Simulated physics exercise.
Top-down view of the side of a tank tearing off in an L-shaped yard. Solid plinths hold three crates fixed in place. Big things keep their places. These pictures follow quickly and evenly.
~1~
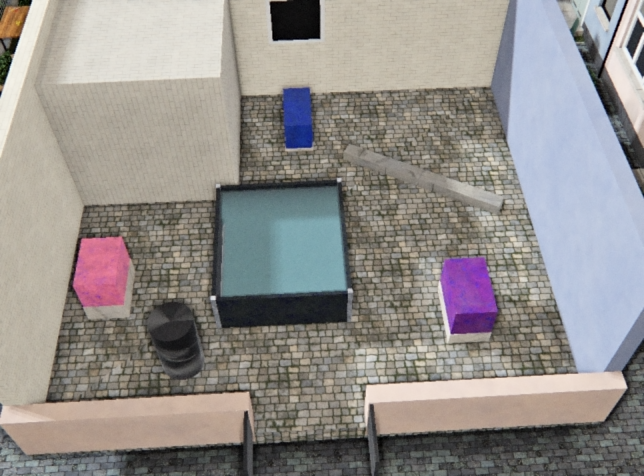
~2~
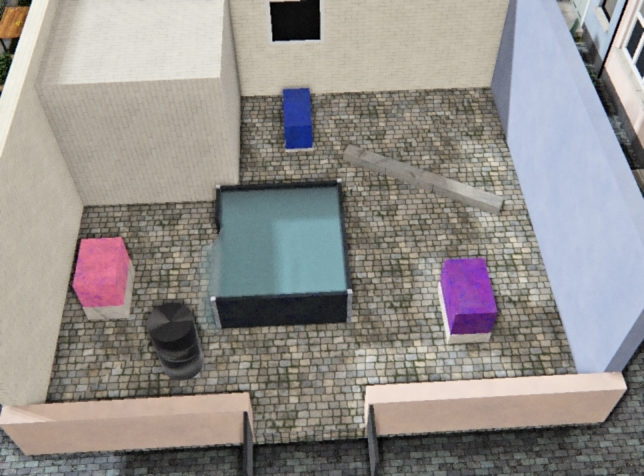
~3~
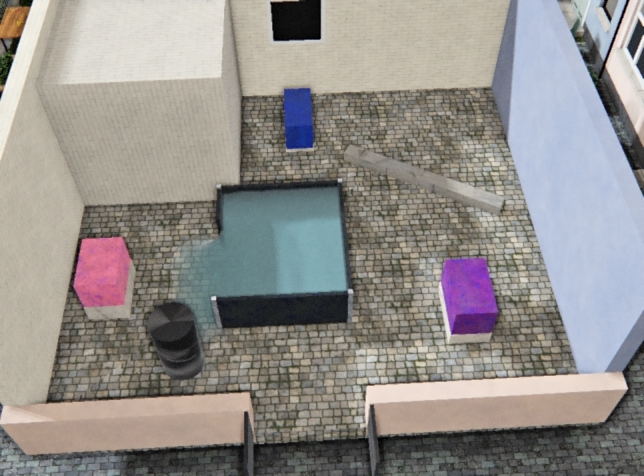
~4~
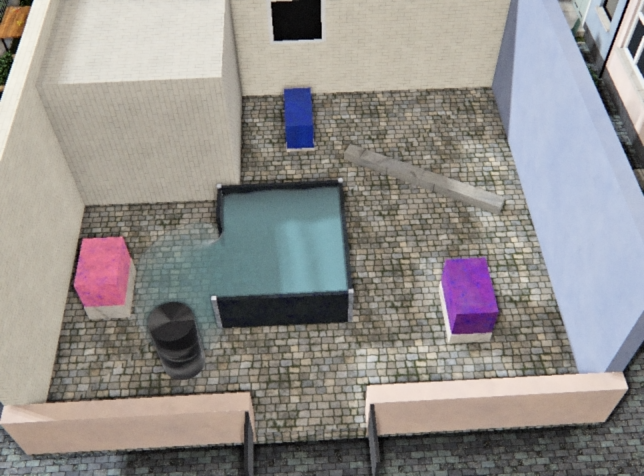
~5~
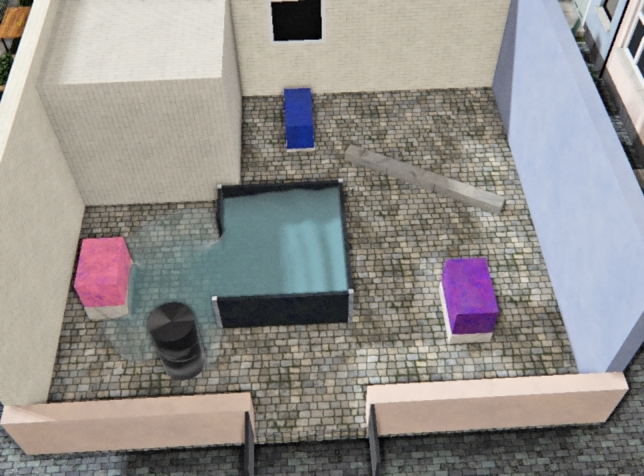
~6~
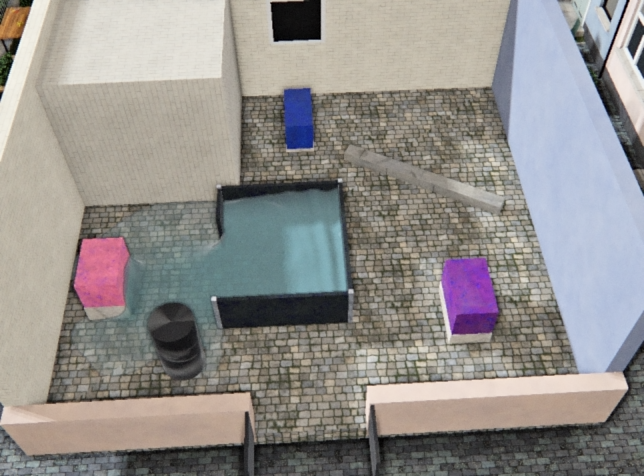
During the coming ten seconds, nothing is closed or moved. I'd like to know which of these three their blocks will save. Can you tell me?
Sure: The purple crate comes through dry; the blue crate comes through dry; the pink crate does get wet.
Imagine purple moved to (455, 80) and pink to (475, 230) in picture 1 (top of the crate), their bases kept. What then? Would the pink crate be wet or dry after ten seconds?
As for the pink crate, it stays clear.
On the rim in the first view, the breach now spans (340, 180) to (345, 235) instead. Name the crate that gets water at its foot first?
My pick is the one in purple.
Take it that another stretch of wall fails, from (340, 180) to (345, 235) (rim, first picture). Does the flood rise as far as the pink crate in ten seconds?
In that case the pink crate is never flooded.
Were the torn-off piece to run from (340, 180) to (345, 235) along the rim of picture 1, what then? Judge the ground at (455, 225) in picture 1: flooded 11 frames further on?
Honestly, it looks soaked to me.
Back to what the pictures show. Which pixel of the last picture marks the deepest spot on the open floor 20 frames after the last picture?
Point to roughly (77, 313).
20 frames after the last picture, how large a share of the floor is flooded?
Close to 35 percent, by my reckoning.
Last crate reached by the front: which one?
It would be the blue-painted one.
A moment on, water covers 20 % of the floor; the purple crate not reached, the blue crate not reached, the pink crate water round its plinth.
Next, water covers 20 % of the floor; the purple crate not reached, the blue crate not reached, the pink crate water round its plinth.
Then, water covers 35 % of the floor; the purple crate not reached, the blue crate not reached, the pink crate water round its plinth.
Later, water covers 60 % of the floor; the purple crate water round its plinth, the blue crate water round its plinth, the pink crate water round its plinth.
In the end, water covers 80 % of the floor; the purple crate stayed above the water, the blue crate stayed above the water, the pink crate was topped.
